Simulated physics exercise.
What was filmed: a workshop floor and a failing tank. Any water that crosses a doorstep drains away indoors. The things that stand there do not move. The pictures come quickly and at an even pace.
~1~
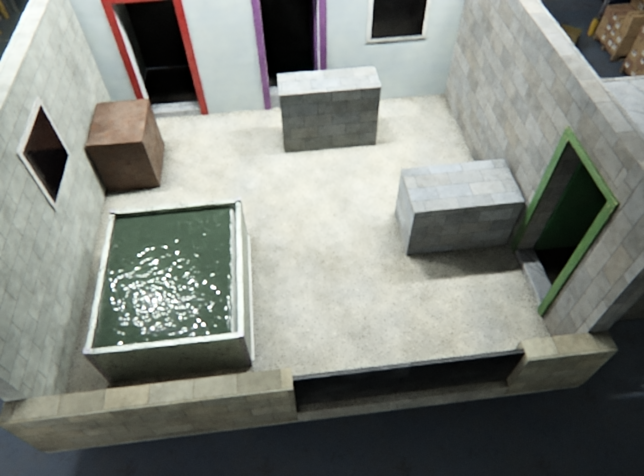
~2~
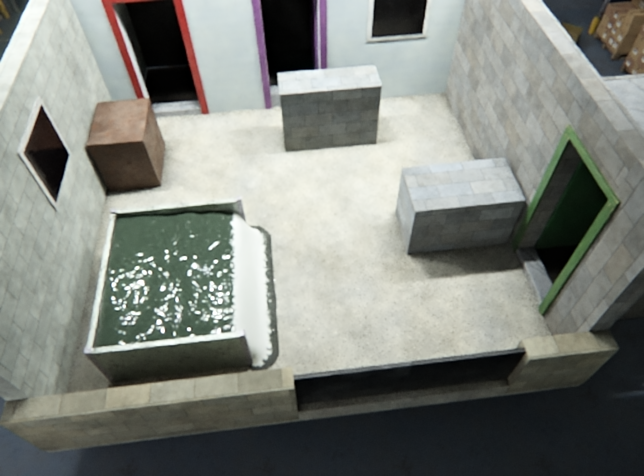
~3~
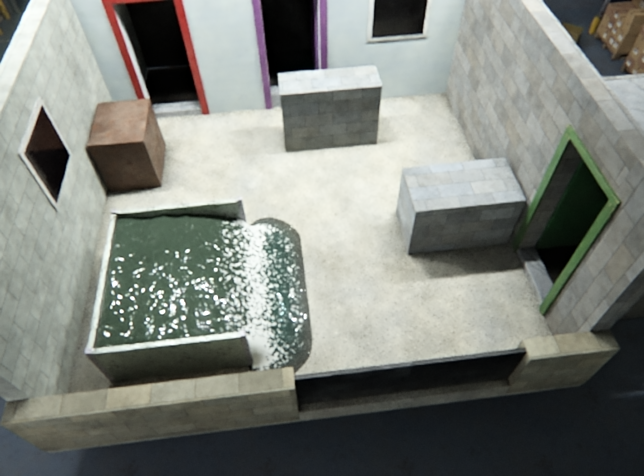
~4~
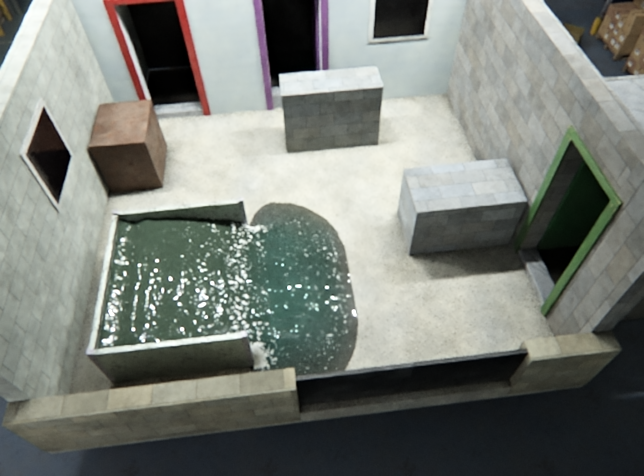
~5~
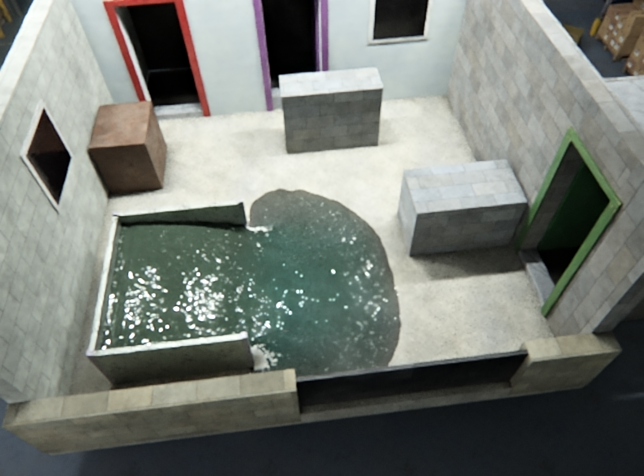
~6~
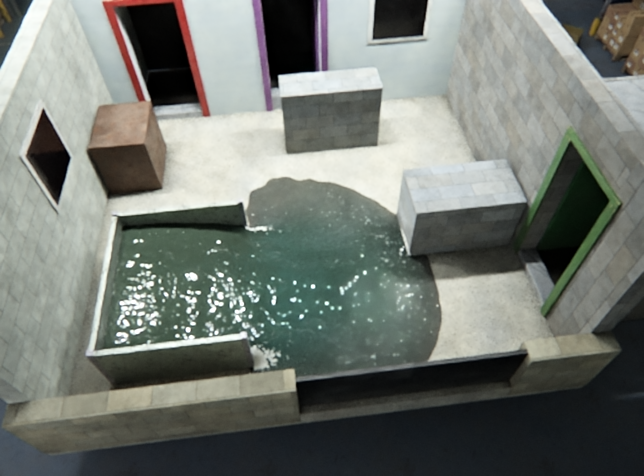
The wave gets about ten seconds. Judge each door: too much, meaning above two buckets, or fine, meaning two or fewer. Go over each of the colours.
Purple door: Fine, red door: Fine, green door: Too much.
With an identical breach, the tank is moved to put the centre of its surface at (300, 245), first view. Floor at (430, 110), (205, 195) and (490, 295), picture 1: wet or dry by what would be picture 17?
I'd call them watered, still dry and watered, in the order asked.
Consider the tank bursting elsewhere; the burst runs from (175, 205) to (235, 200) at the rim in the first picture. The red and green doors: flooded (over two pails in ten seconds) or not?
Red: Above; green: Below.
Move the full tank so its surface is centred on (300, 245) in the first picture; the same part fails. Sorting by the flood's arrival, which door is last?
The door meant here is the door marked red.
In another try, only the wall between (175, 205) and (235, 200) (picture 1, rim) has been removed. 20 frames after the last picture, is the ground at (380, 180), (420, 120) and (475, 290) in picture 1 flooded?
Going through them one by one, I'd say waterlogged, then waterlogged, then high and dry.
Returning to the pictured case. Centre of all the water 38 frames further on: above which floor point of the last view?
Centre point: Around (339, 238).
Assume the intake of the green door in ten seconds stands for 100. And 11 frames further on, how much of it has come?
Some 40 in a hundred.
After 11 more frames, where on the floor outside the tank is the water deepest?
It will be deepest around (545, 349).
A moment on, water covers 45 % of the floor; the purple door not reached, the red door not reached, the green door over two buckets in.
Next, water covers 55 % of the floor; the purple door not reached, the red door not reached, the green door far over two buckets in.
Then, water covers 60 % of the floor; the purple door not reached, the red door not reached, the green door far over two buckets in.
Later, water covers 90 % of the floor; the purple door wet at the sill, nothing in, the red door wet at the sill, nothing in, the green door far over two buckets in.
In the end, water covers 100 % of the floor; the purple door wet at the sill, nothing in, the red door under two buckets in, the green door far over two buckets in.
